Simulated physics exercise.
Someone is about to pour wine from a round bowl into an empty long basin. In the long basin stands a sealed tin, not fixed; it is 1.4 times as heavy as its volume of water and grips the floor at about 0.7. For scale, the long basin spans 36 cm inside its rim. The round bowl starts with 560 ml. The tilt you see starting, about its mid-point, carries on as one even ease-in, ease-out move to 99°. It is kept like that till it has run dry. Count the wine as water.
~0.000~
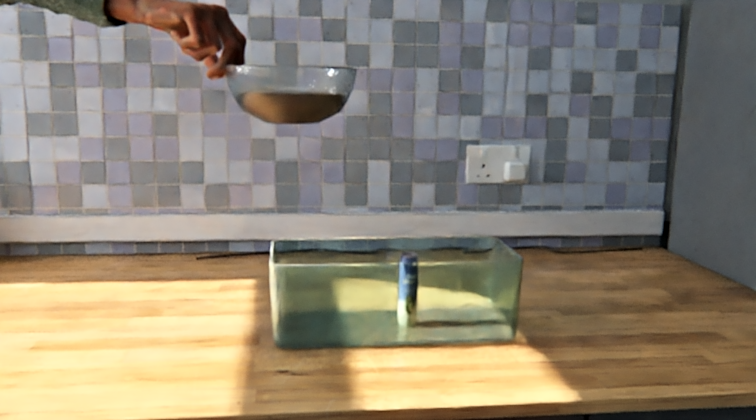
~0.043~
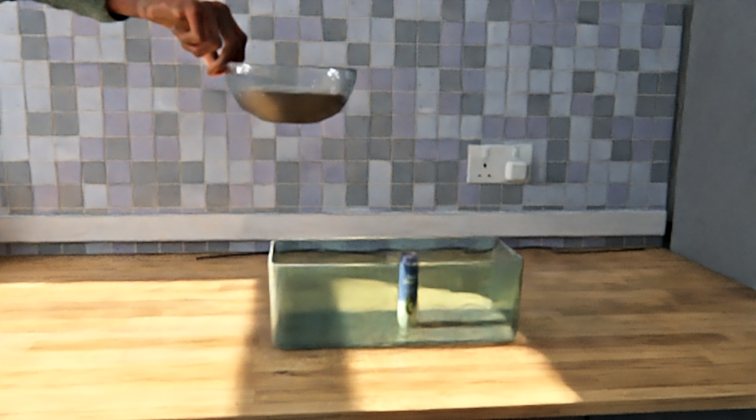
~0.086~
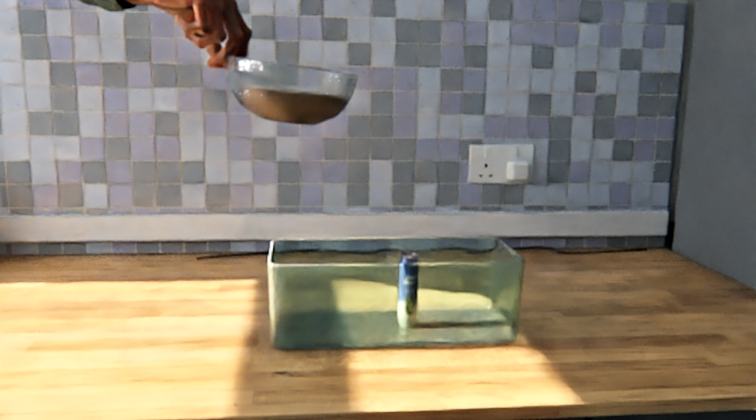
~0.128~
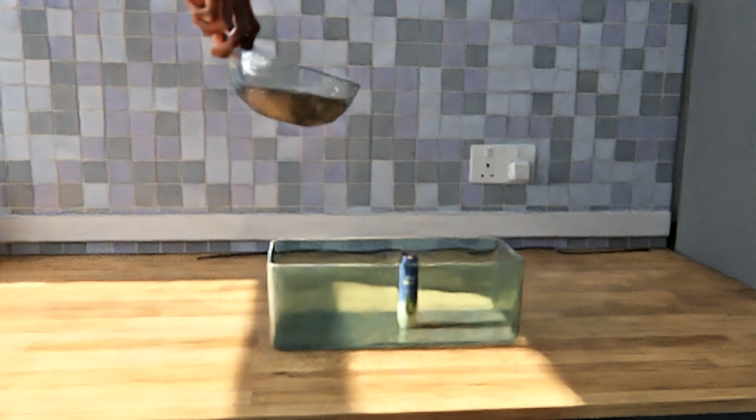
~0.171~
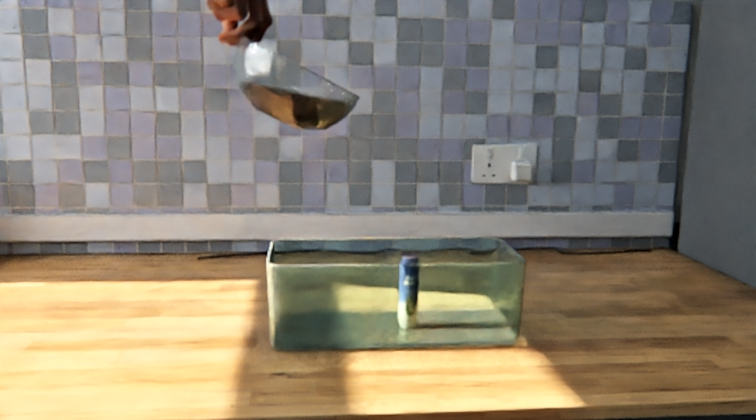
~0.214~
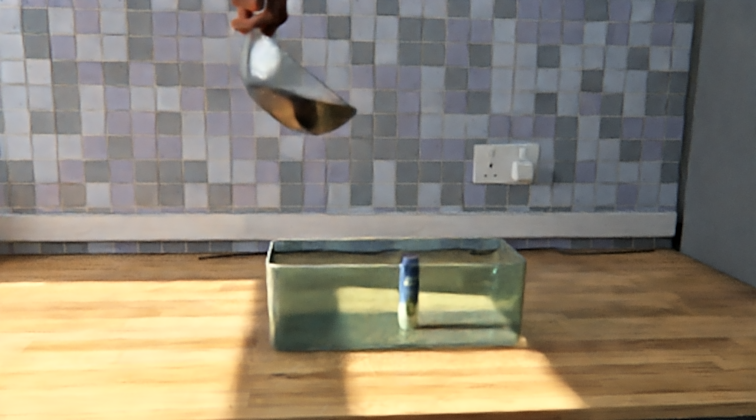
To begin with, a hand at the upper left holds a clear round bowl of brownish liquid level above a long glass basin. The hand then tips the bowl to the right, slowly at first and then steeply, lowering its right rim as the liquid shifts toward that side.
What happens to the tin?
The tin falls.
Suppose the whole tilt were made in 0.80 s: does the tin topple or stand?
Then it stays up.
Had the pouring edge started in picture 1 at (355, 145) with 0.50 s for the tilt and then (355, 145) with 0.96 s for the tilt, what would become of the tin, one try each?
First it stays up; then it keeps standing.
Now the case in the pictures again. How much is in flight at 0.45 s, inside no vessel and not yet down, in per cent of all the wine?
About 80 per cent.
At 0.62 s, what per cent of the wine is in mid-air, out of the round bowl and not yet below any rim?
Near 7 in a hundred.
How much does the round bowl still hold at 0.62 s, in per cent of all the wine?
About 0 per cent.
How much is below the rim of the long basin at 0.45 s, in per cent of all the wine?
Near 12 in a hundred.
After 0.45 s the tilt is 97° and 8 per cent is still to pour; the tin stands where it began.
After 0.62 s the tilt is 99° and 0 per cent is still to pour; the tin stands 2 cm from where it began.
After 0.80 s the tilt is 99° and 0 per cent is still to pour; the tin leans 31°.
After 1.00 s the tilt is 99° and 0 per cent is still to pour; the tin lies on its side.
In the end the tin lies on its side.
